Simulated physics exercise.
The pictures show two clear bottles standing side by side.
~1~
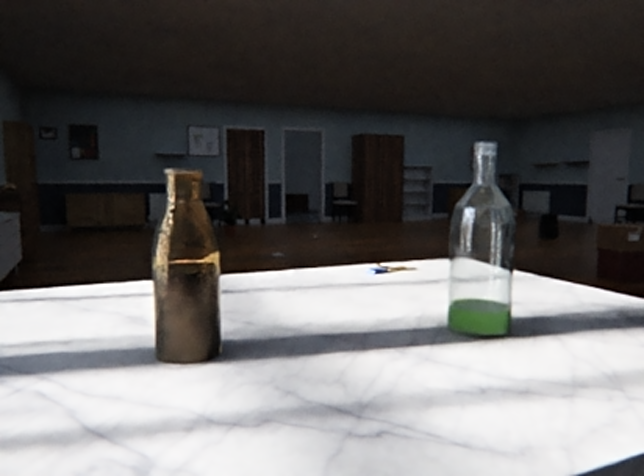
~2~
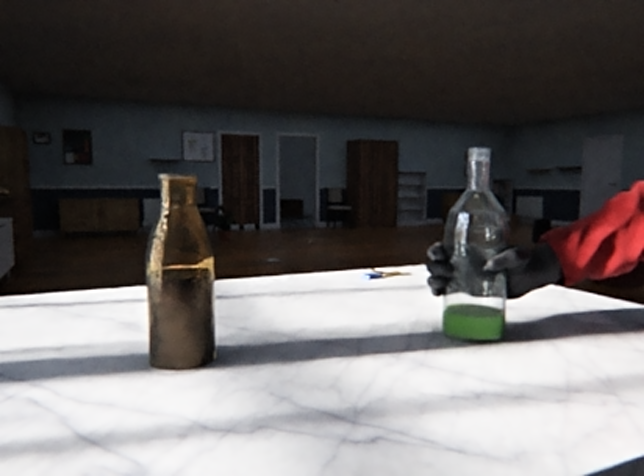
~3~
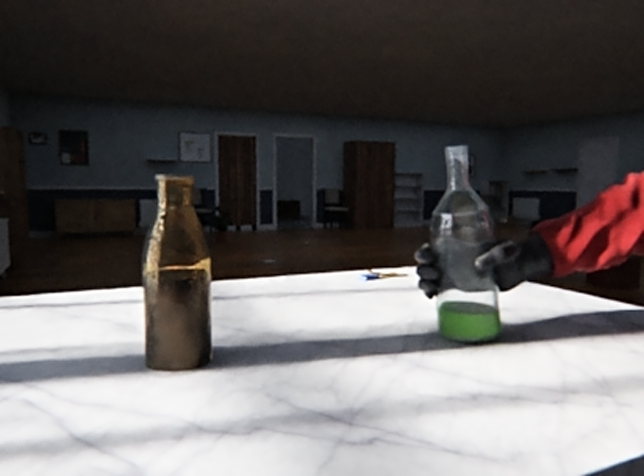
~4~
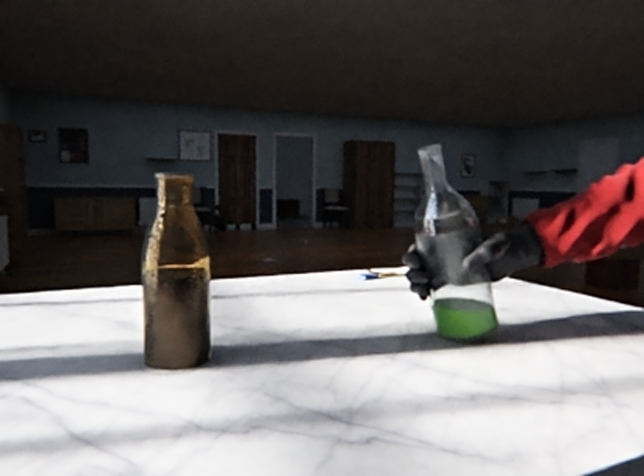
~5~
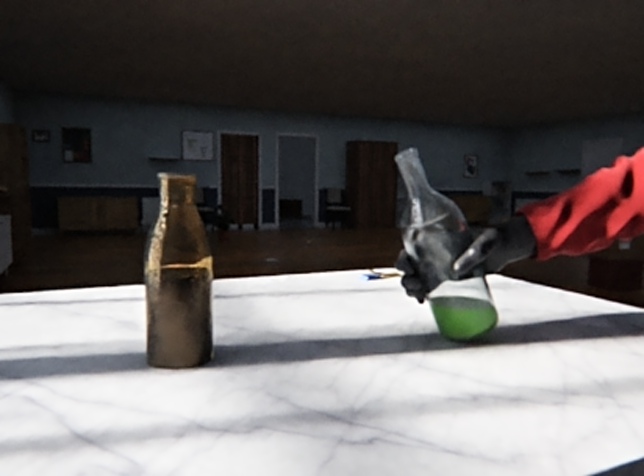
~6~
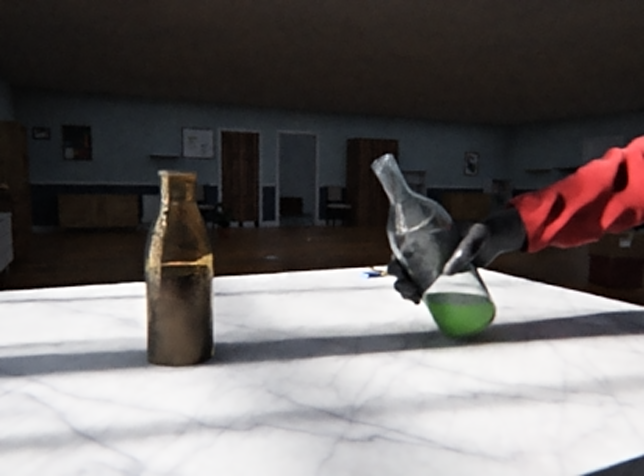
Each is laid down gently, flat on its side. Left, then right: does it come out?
The left one lets some out and the right one holds it all.
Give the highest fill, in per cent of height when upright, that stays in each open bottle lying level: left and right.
About 16 and 24 per cent.
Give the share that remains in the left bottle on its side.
Some 35 per cent.
A moment on, the right bottle is nearly down; right bottle, all still inside.
Further on, the right bottle lies flat; right bottle, all still inside.
When it is over, both lie flat; right bottle, all still inside; left bottle, a puddle at its mouth.
